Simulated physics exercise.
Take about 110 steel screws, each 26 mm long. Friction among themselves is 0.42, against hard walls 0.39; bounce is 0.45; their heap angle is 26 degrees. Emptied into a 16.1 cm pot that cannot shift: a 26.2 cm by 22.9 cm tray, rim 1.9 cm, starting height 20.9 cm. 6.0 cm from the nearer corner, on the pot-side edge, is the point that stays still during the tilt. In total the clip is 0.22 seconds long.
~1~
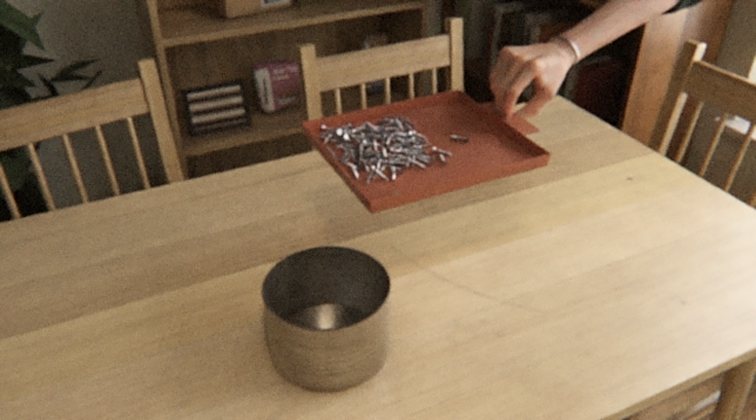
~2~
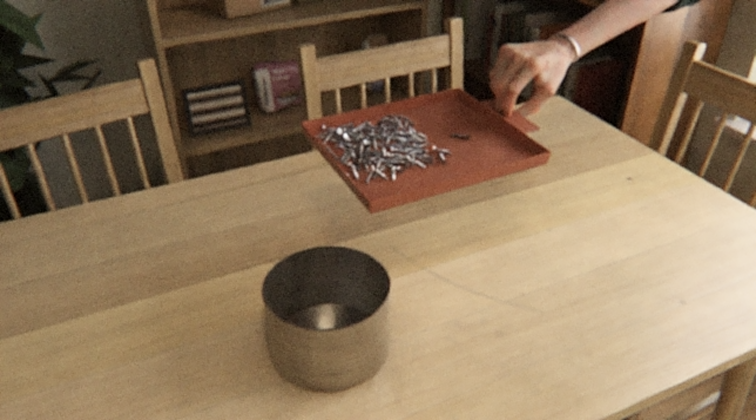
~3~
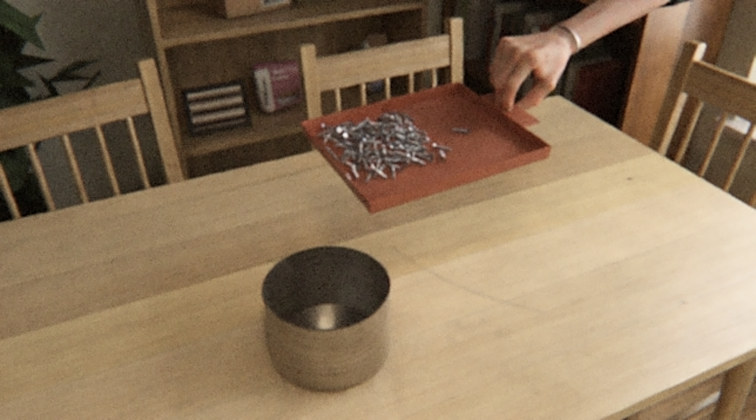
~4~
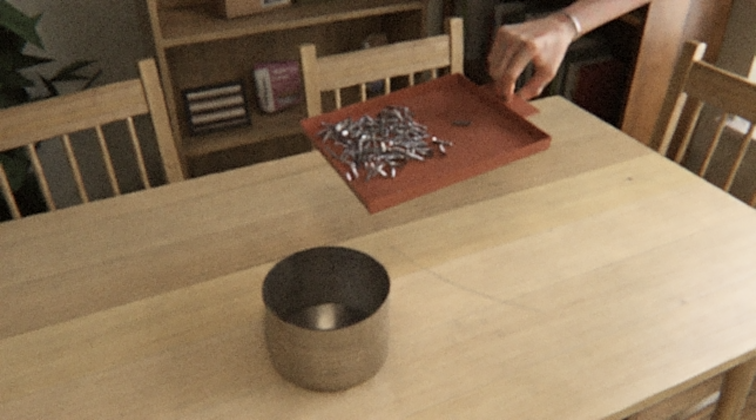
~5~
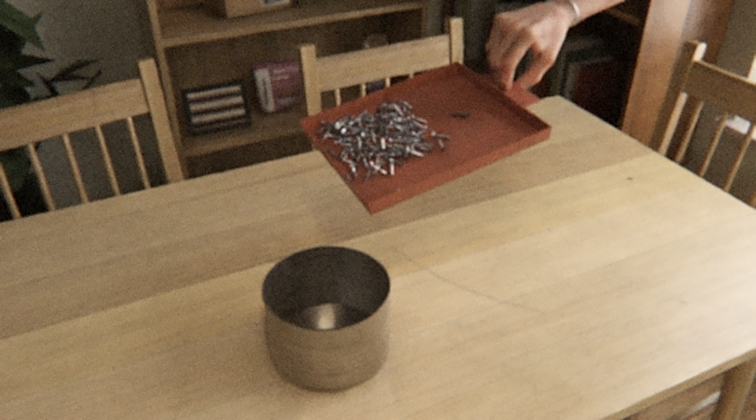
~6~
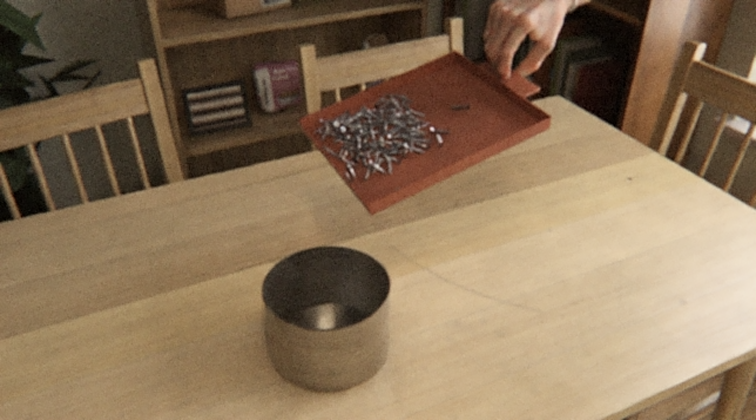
A dining room with wooden chairs, shelves and a leafy plant at the left is seen from slightly above, across a pale wooden table. A dull metal pot stands near the front, while behind it a red tray holds a heap of small silvery screws. A hand at the upper right gradually raises the tray's far side, tilting it toward the front left; the heap barely shifts and the camera stays still.
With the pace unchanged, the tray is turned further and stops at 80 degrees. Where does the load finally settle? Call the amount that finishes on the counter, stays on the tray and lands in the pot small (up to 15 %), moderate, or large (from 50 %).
At the end, counter: Moderate, tray: Moderate, pot: Moderate.
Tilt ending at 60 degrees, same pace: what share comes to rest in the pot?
I'd say close to 5 percent.
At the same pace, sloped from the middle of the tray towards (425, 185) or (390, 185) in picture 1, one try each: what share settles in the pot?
Around 45 % for the first direction, around 90 % for the second.
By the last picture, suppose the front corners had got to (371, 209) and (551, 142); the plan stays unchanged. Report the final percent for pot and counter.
That works out as pot 65 and counter 20.
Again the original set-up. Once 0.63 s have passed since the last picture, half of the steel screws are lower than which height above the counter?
Height: Around 24 cm.
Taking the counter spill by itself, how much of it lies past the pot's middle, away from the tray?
Estimate: Roughly 70 per cent of the pieces.
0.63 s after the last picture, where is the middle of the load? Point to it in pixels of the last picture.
Expected load position: Near (328, 150).
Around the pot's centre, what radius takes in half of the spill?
Distance: Some 16 cm.
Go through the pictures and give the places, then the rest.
In the first picture, tray tilt 0 degrees, front corners at (371, 200) and (548, 153); middle of the pieces at (375, 146); pot at (327, 285).
In the second picture, tray tilt 1 degrees, front corners at (371, 200) and (548, 151); middle of the pieces at (375, 146).
In the third picture, tray tilt 3 degrees, front corners at (371, 201) and (549, 146); middle of the pieces at (375, 144).
In the fourth picture, tray tilt 6 degrees, front corners at (370, 202) and (549, 137), lowest corner left front; middle of the pieces at (374, 141).
In the fifth picture, tray tilt 10 degrees, front corners at (369, 203) and (549, 126), lowest corner left front; middle of the pieces at (374, 138).
In the sixth picture, tray tilt 13 degrees, front corners at (368, 203) and (549, 116), lowest corner left front; middle of the pieces at (373, 135); pot at (327, 285).
Then, 0.38 s after the last picture, tilt 46 degrees; the tray holds 100 %, the pot 0 %.
Then, 0.63 s after the last picture, tilt 67 degrees; the tray holds 100 %, the pot 0 %.
Then, 0.99 s after the last picture, tilt 80 degrees; the tray holds 60 %, the pot 15 %.
In the end, counter 30 %, tray 40 %, pot 30 %.
